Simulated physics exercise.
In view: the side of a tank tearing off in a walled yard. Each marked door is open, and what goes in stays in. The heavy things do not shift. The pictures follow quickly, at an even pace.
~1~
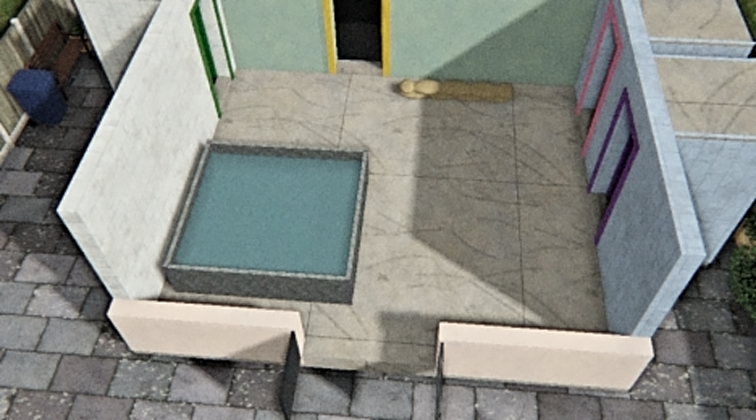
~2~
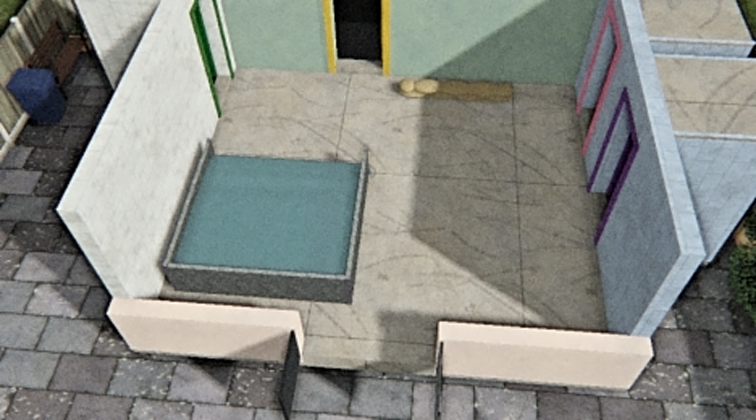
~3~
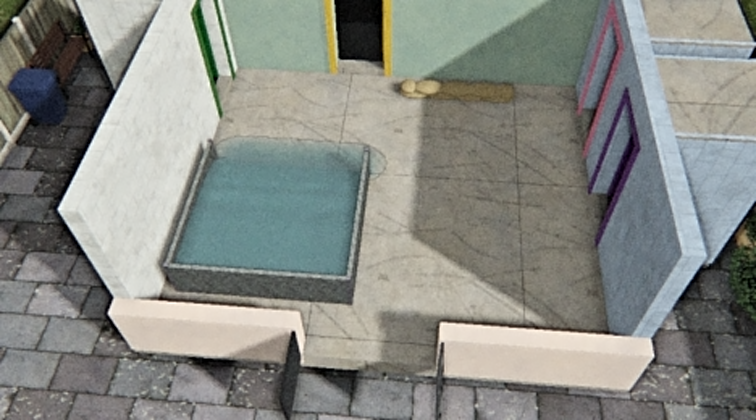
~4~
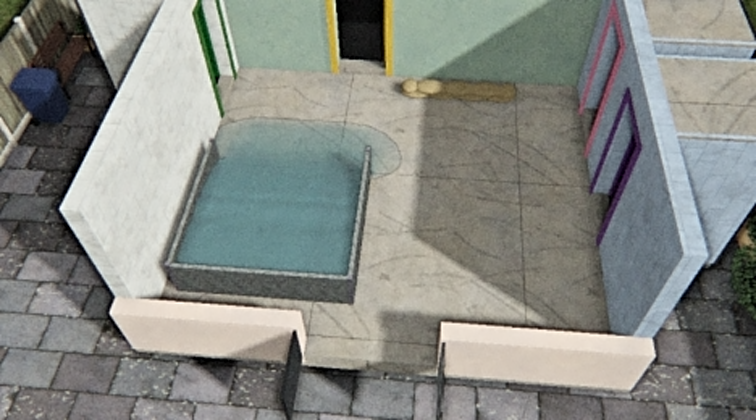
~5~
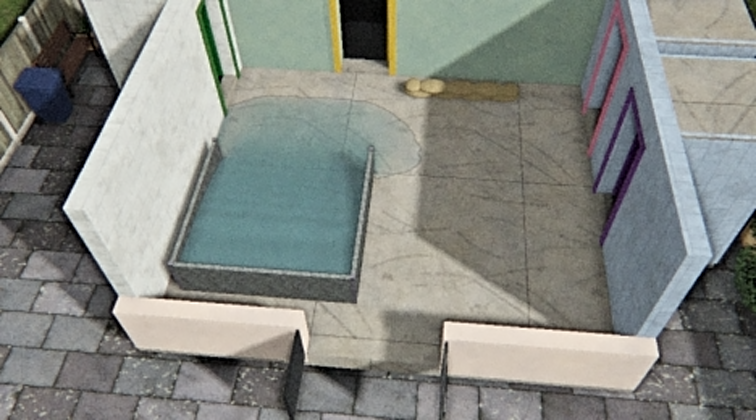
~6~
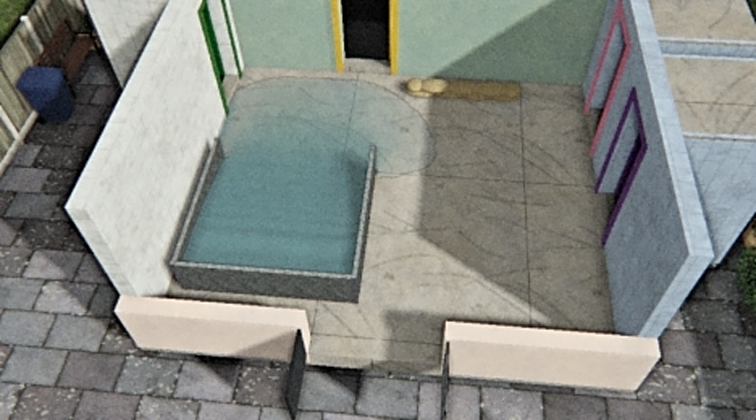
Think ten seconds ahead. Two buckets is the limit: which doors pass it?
The pink door holds within the limit; the yellow door floods; the purple door floods; the green door floods.
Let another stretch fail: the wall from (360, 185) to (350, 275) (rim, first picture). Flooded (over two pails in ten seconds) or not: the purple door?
Then: The purple door is over.
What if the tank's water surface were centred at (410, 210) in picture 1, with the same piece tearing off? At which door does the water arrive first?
I say the one in yellow.
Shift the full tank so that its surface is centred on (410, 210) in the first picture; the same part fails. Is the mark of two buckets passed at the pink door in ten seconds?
My reading: Pink door takes more.
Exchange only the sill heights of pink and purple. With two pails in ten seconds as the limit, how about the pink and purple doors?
One by one: Pink door is over; purple door lets less in.
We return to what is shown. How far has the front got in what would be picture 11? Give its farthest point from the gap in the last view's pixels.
At about (472, 102).
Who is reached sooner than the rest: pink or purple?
I say the pink-painted one.
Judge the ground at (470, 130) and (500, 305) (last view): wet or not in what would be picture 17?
In that order: Flooded, dry.
A moment on, water covers 30 % of the floor; the pink door not reached, the yellow door over two buckets in, the purple door not reached, the green door wet at the sill, nothing in.
Next, water covers 35 % of the floor; the pink door not reached, the yellow door far over two buckets in, the purple door not reached, the green door over two buckets in.
Then, water covers 50 % of the floor; the pink door wet at the sill, nothing in, the yellow door far over two buckets in, the purple door not reached, the green door far over two buckets in.
Later, water covers 80 % of the floor; the pink door wet at the sill, nothing in, the yellow door far over two buckets in, the purple door under two buckets in, the green door far over two buckets in.
In the end, water covers 95 % of the floor; the pink door wet at the sill, nothing in, the yellow door far over two buckets in, the purple door over two buckets in, the green door far over two buckets in.
